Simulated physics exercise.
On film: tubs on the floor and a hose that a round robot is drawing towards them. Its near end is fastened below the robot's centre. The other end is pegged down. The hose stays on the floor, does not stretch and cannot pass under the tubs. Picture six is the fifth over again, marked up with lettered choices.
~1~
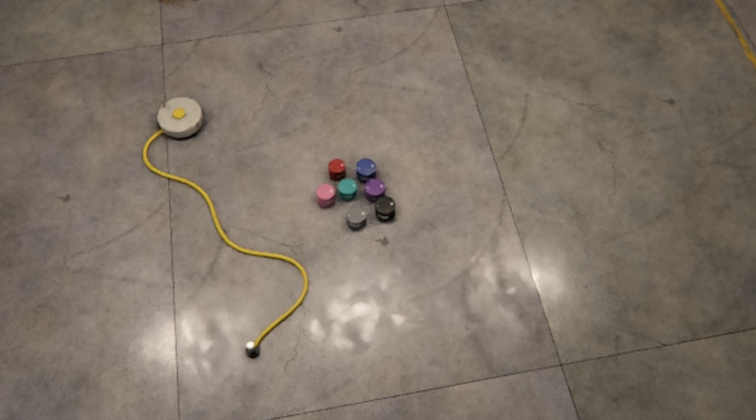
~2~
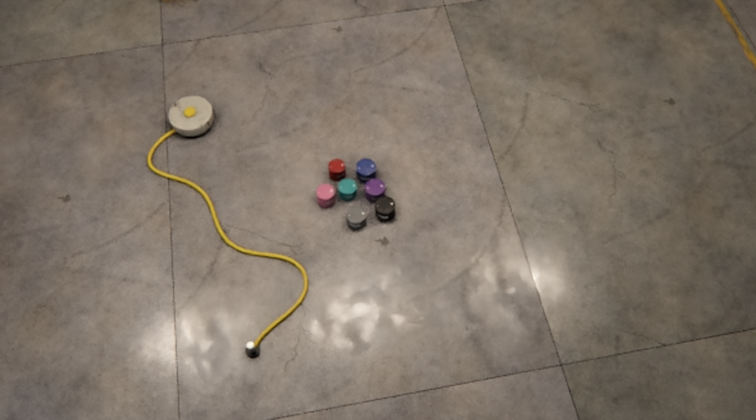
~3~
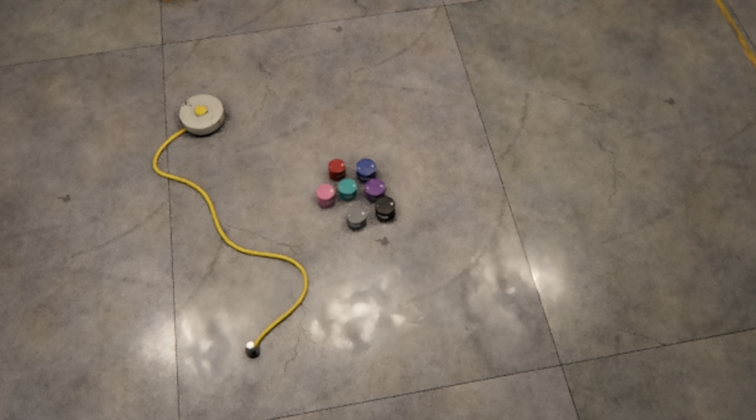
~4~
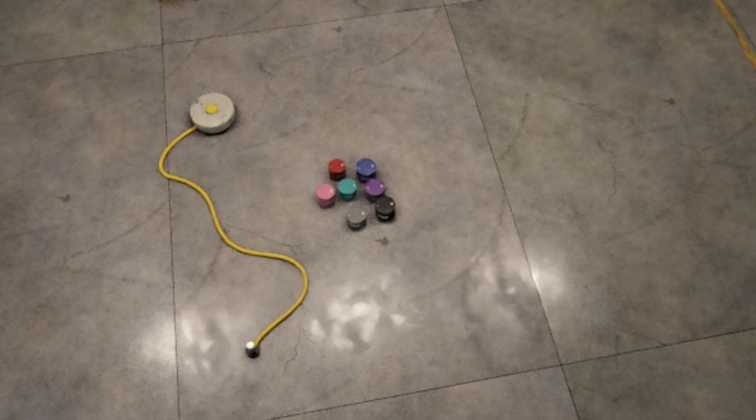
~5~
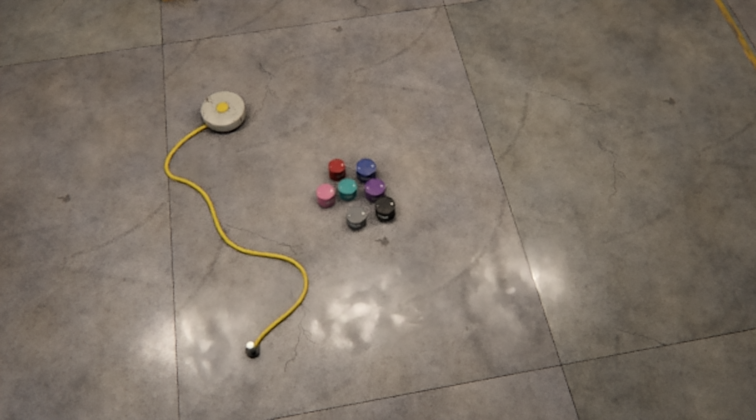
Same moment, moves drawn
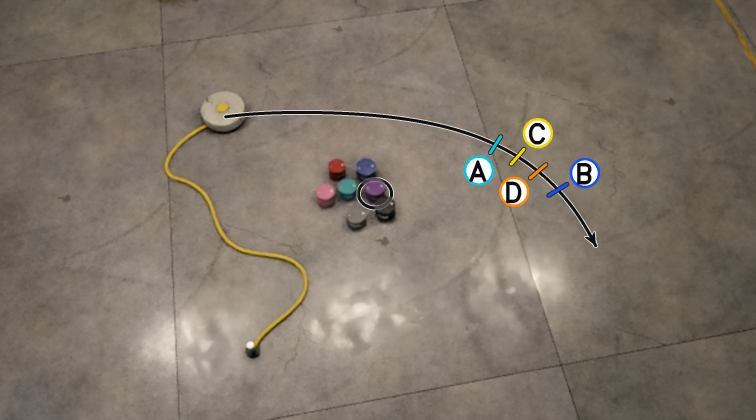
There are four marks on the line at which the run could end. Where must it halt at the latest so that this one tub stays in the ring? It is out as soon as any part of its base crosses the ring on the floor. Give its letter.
It can go as far as C.
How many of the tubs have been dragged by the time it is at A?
The count is none.
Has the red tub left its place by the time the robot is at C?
Yes.
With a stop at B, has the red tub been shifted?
Yes.
On the marked copy, A at (496, 145); B at (558, 190); C at (518, 157); D at (538, 171); the ring at (375, 194); the route from (225, 117) via (435, 124) to (596, 246).
Following C. Soon after the start, robot (328, 108); purple tub (375, 190).
Later, robot (434, 119); purple tub (375, 190).
In the end, robot (519, 152); turquoise tub (351, 196); red tub (352, 180); purple tub (375, 190); blue tub (369, 174); pink tub (333, 199); the purple tub is still in its ring.
As for the rest, A is safe but short; B drags the ringed tub to (386, 214); D drags the ringed tub to (378, 201).
